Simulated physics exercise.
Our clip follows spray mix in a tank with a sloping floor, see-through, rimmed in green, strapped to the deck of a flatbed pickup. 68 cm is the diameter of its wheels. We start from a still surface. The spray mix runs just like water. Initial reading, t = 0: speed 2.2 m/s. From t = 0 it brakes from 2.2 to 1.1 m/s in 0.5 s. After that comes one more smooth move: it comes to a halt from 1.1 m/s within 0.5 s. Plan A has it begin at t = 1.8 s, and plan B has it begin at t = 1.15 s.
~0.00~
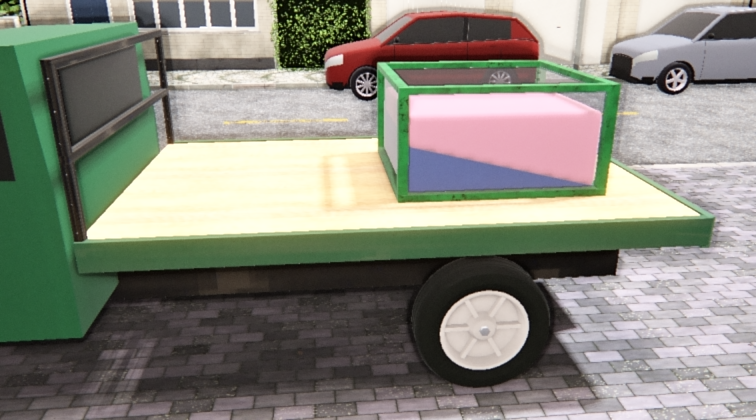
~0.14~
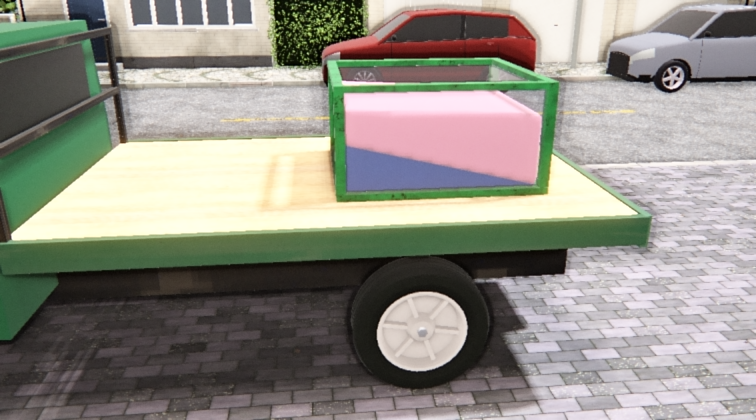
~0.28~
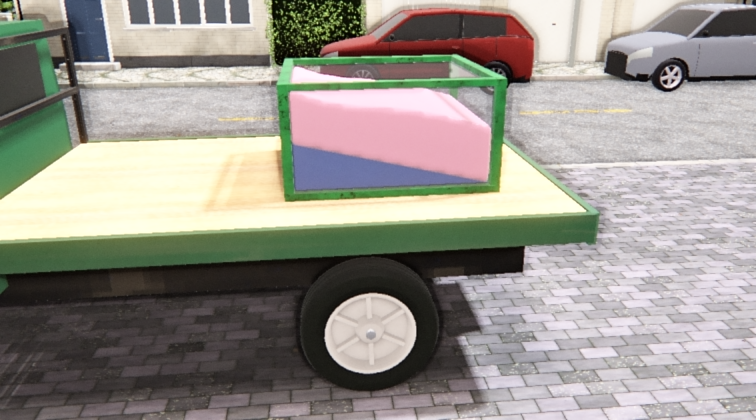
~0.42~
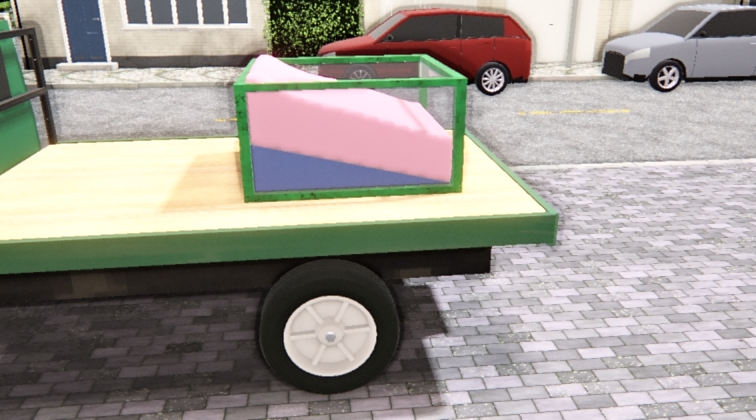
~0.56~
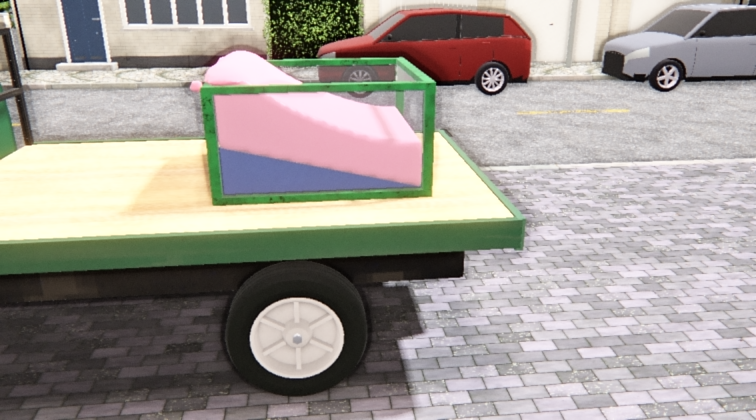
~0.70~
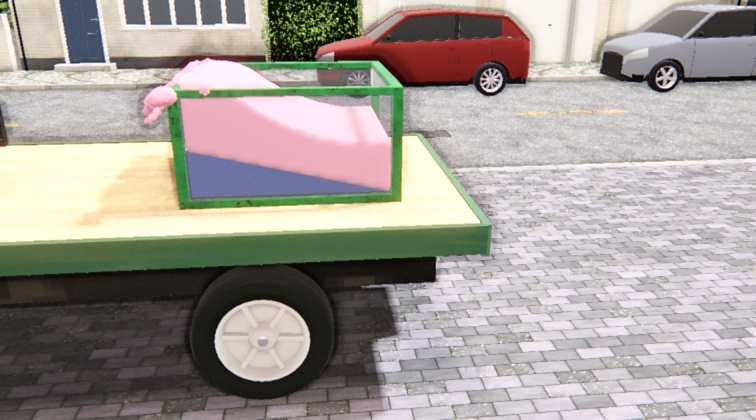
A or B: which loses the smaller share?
A is the better choice.
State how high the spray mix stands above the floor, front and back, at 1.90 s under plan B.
Front: 56 cm; back: 24 cm.
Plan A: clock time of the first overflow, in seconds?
About 0.8 seconds.
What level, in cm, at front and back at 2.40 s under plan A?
Level, front = 50 cm; level, back = 20 cm.
For plan A, At 2.40 s it stands 20 cm high behind and 51 cm in front; 7 per cent has gone over the front.
For plan A, At 5.28 s 10 per cent has gone over the front, 26 of 266 litres.
For plan B, At 1.90 s it stands 23 cm high behind and 57 cm in front; 5 per cent has gone over the front.
For plan B, At 4.64 s 14 per cent has gone over the front, 38 of 266 litres.
